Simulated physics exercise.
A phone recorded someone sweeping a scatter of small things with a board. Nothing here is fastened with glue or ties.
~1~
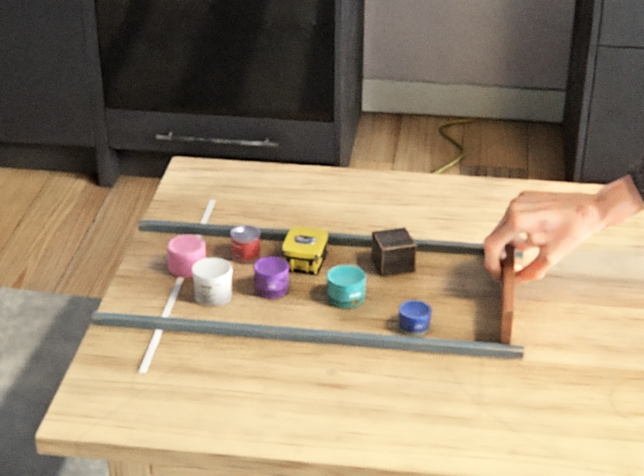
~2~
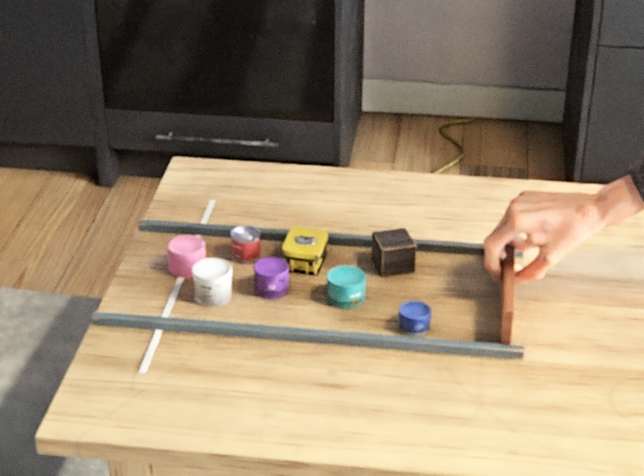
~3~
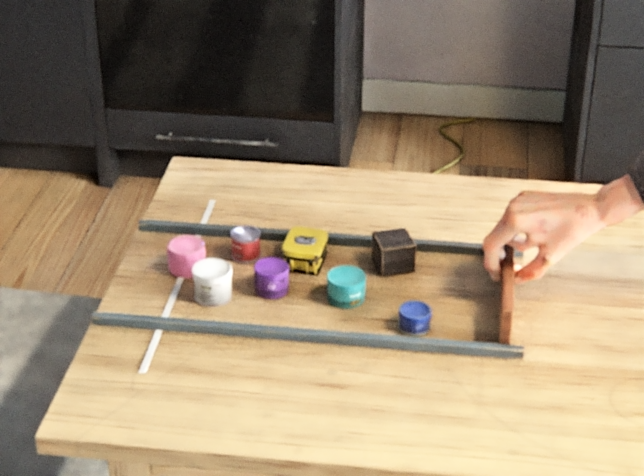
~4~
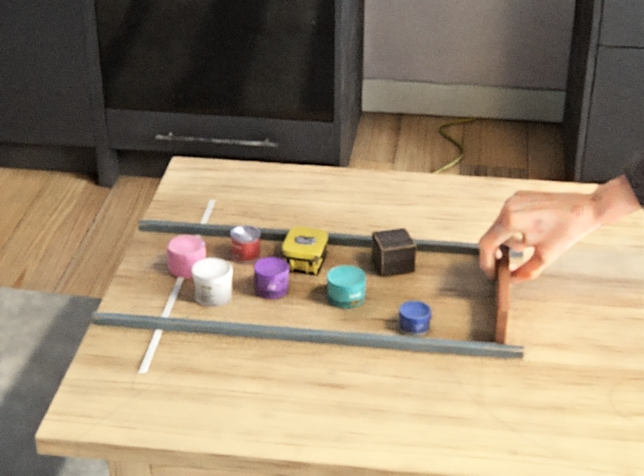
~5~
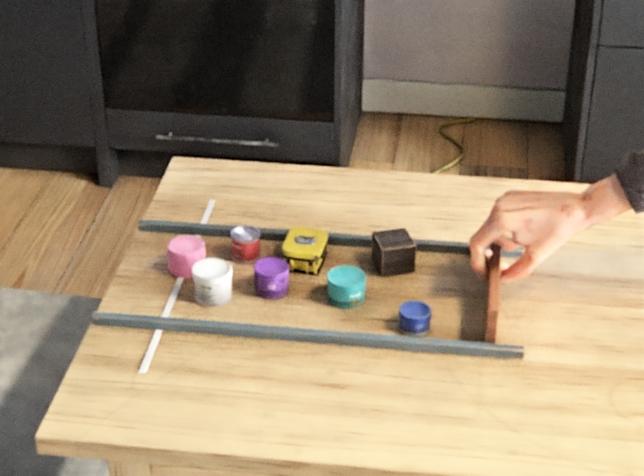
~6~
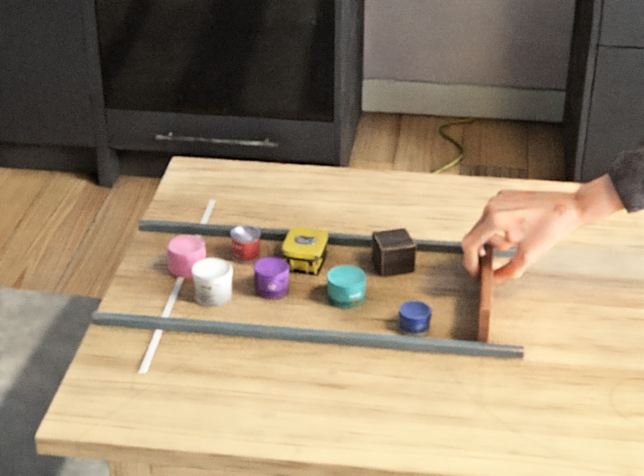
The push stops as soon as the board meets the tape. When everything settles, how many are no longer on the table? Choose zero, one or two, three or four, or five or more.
When everything settles, one or two are no longer on the table.
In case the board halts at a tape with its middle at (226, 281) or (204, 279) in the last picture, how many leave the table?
Floor count: 0; 0.
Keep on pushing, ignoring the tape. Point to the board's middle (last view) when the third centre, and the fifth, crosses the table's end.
For the first, roughly (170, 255); for the next, roughly (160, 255).
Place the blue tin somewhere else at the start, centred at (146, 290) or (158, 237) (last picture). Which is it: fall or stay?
Place by place, it stays put; goes off.
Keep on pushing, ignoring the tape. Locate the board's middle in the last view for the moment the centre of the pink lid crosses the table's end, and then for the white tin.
Around (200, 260), then around (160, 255).
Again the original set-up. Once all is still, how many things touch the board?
3 of them.
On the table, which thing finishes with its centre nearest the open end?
The foremost one is the yellow case.
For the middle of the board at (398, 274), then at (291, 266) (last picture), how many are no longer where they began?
First 2, after that 6.
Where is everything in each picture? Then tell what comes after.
The first picture shows pink lid (187, 256); white tin (213, 282); red tin (246, 244); board (508, 283); tape (181, 277).
The second picture shows white tin (213, 283); board (508, 283).
The third picture shows red tin (246, 244); black block (394, 252).
The fourth picture shows pink lid (187, 257); blue tin (415, 319).
The fifth picture shows white tin (213, 283); purple tub (272, 278).
The sixth picture shows pink lid (187, 257); white tin (213, 283); red tin (246, 244); board (486, 281); tape (181, 277).
Soon after, none off yet; pink lid at rest near (187, 257); white tin at rest near (213, 283); red tin at rest near (246, 244).
At rest, the number that fall off is one or two; fallen, red tin and pink lid.
